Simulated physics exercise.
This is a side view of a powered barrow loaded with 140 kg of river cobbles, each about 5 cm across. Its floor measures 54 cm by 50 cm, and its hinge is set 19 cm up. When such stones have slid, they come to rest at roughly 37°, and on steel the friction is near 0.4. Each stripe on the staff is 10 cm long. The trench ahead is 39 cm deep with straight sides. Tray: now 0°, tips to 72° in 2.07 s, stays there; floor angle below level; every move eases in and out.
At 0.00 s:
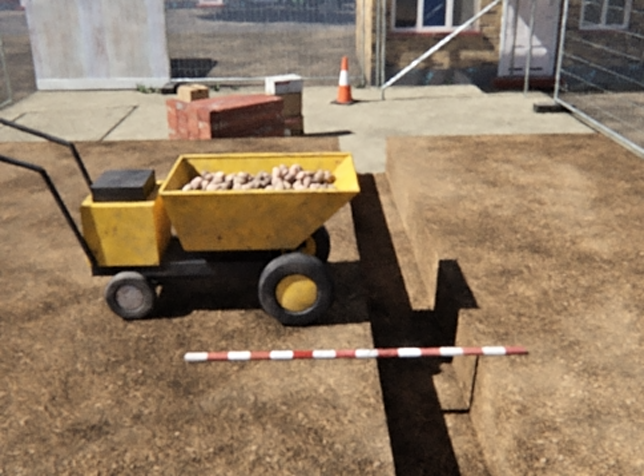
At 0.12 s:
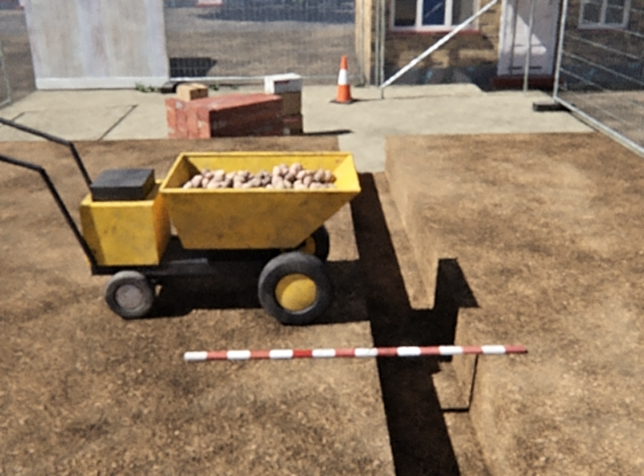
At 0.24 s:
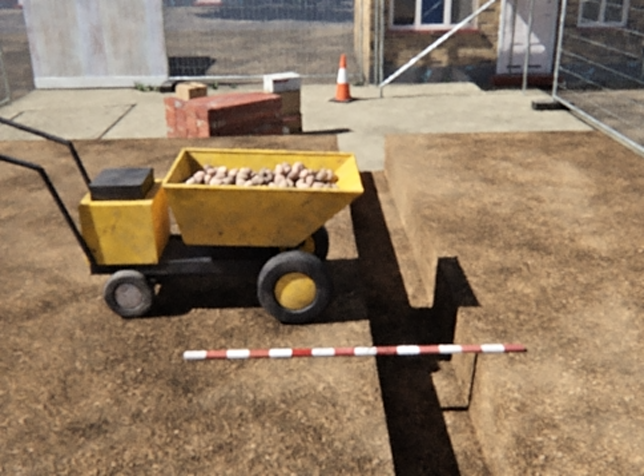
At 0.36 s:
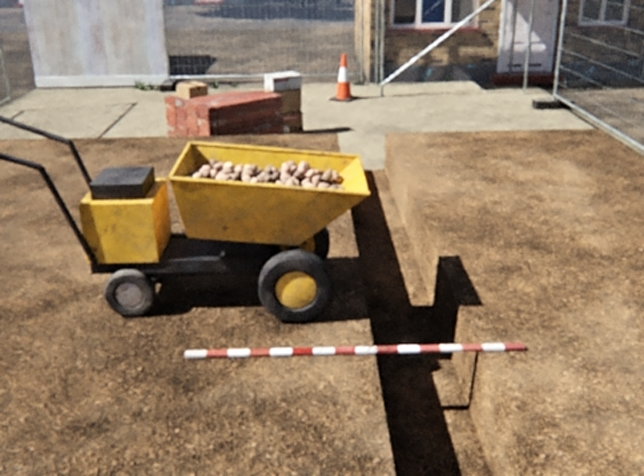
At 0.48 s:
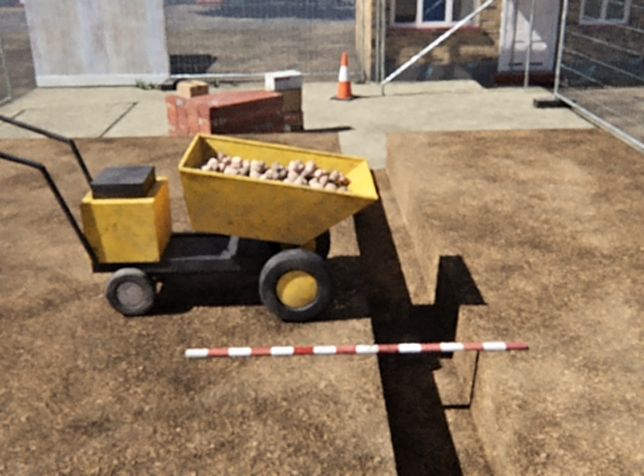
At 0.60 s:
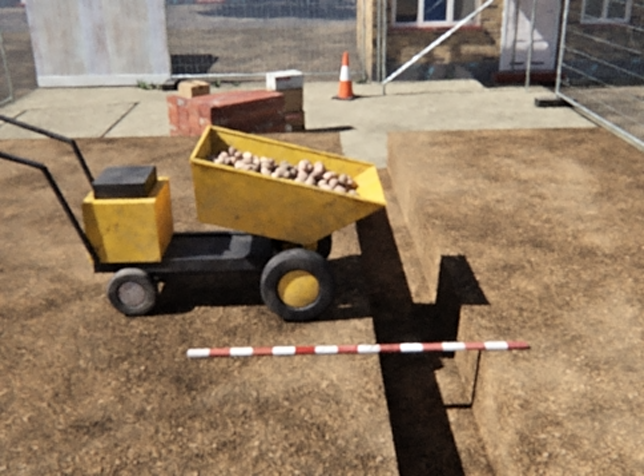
The yellow tray of a powered barrow, heaped with rounded stones, tilts gradually downward to the right as its rear end rises, while the wheeled base stays still beside a straight trench and a red-and-white striped staff.
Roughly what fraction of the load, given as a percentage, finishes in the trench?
Some 92 per cent of the stones.
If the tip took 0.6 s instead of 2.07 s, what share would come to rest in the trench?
75 %.
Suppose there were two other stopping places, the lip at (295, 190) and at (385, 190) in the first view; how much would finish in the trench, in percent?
That gives roughly 100 per cent and roughly 60 per cent.
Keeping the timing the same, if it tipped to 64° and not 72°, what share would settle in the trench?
Then close to 90 per cent.
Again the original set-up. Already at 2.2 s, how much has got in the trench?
By that point it's something like 60 in a hundred.
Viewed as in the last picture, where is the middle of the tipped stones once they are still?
Their middle ends up near (426, 341).
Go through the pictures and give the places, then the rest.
The tray is at 0°, its lip at (359, 191); the top of the load is at (254, 177), in the first picture.
Lip at (360, 190), floor tilted 1°, highest stones at (255, 175); the stones move at 0.1 m/s on average, in the second picture.
Lip at (363, 191), floor tilted 3°, highest stones at (252, 173); the stones move at 0.2 m/s on average, in the third picture.
The tray is at 6°, its lip at (369, 194); the top of the load is at (224, 170); the stones move at 0.2 m/s on average, in the fourth picture.
The tray is at 10°, its lip at (377, 198); the top of the load is at (228, 165); the stones move at 0.3 m/s on average, in the fifth picture.
The tray is at 15°, its lip at (386, 204); the top of the load is at (229, 160); the stones move at 0.4 m/s on average, in the sixth picture.
After 1.5 s the floor is at 61°; 98 % in the tray, 2 % in the trench; the foremost stones are at (437, 280).
After 2.2 s the floor is at 72°; 31 % in the tray, 62 % in the trench, 7 % past the trench; the foremost stones are at (516, 289).
After 2.5 s the floor is at 72°; 8 % in the tray, 85 % in the trench, 8 % past the trench; the foremost stones are at (539, 287).
After 4.5 s the floor is at 72°; 0 % in the tray, 92 % in the trench, 8 % past the trench; the foremost stones are at (547, 287).
